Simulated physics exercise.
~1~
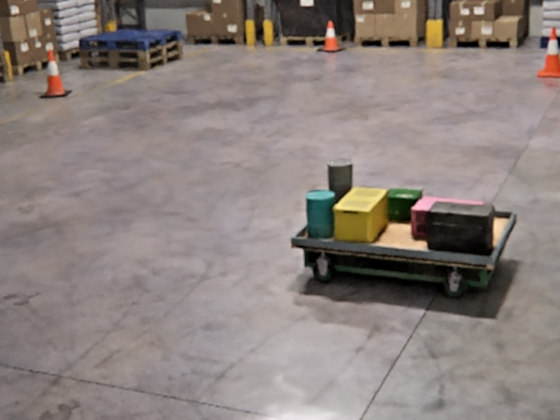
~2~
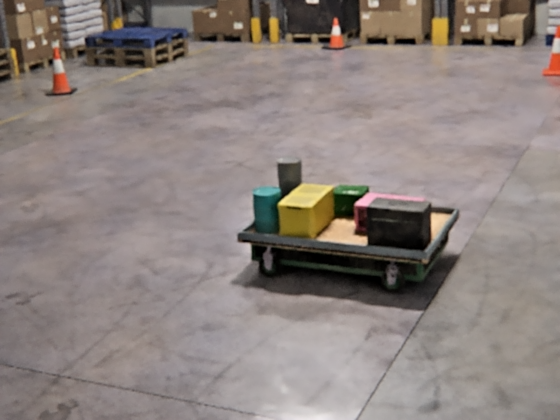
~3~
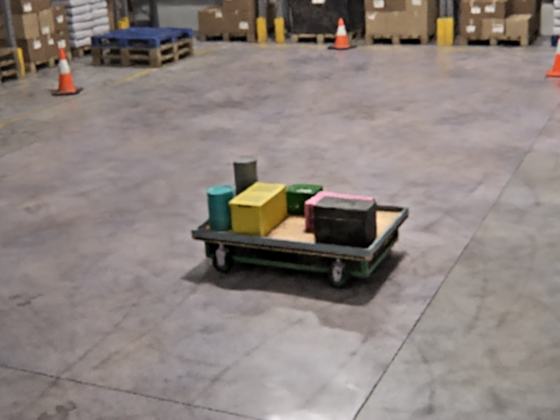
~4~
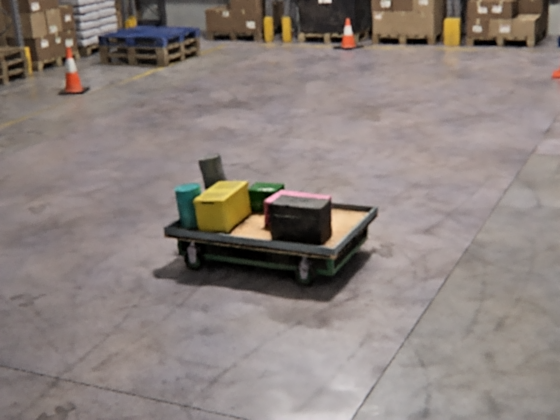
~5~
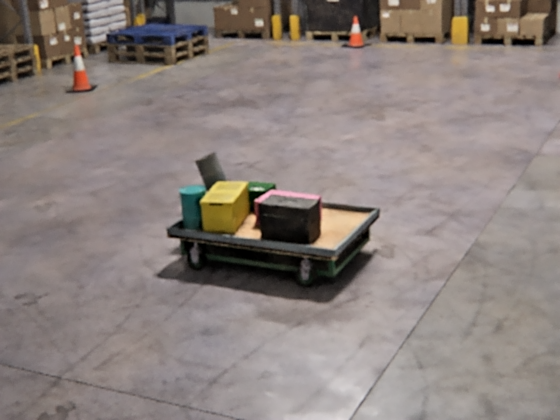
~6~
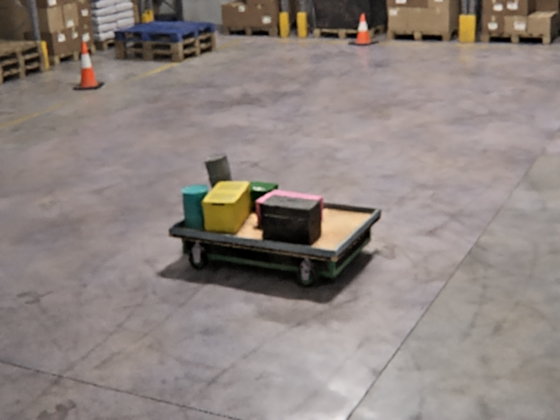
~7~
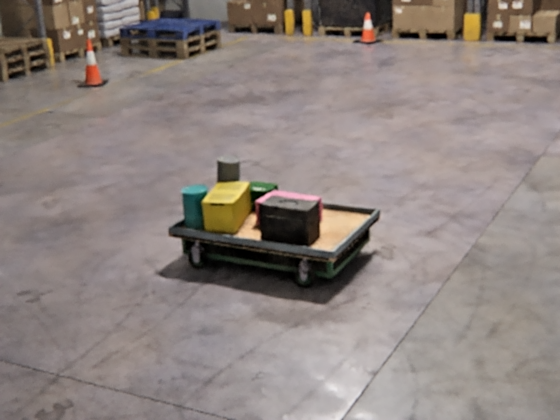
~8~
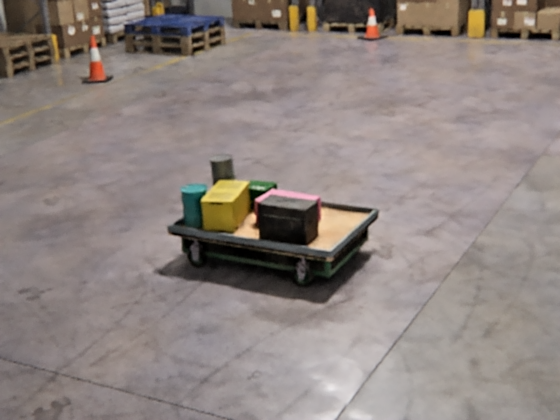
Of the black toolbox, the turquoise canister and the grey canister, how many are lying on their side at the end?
None of them are. The black toolbox has slid along the deck and the grey canister has rocked, but both stand upright at the end, as does the turquoise canister.
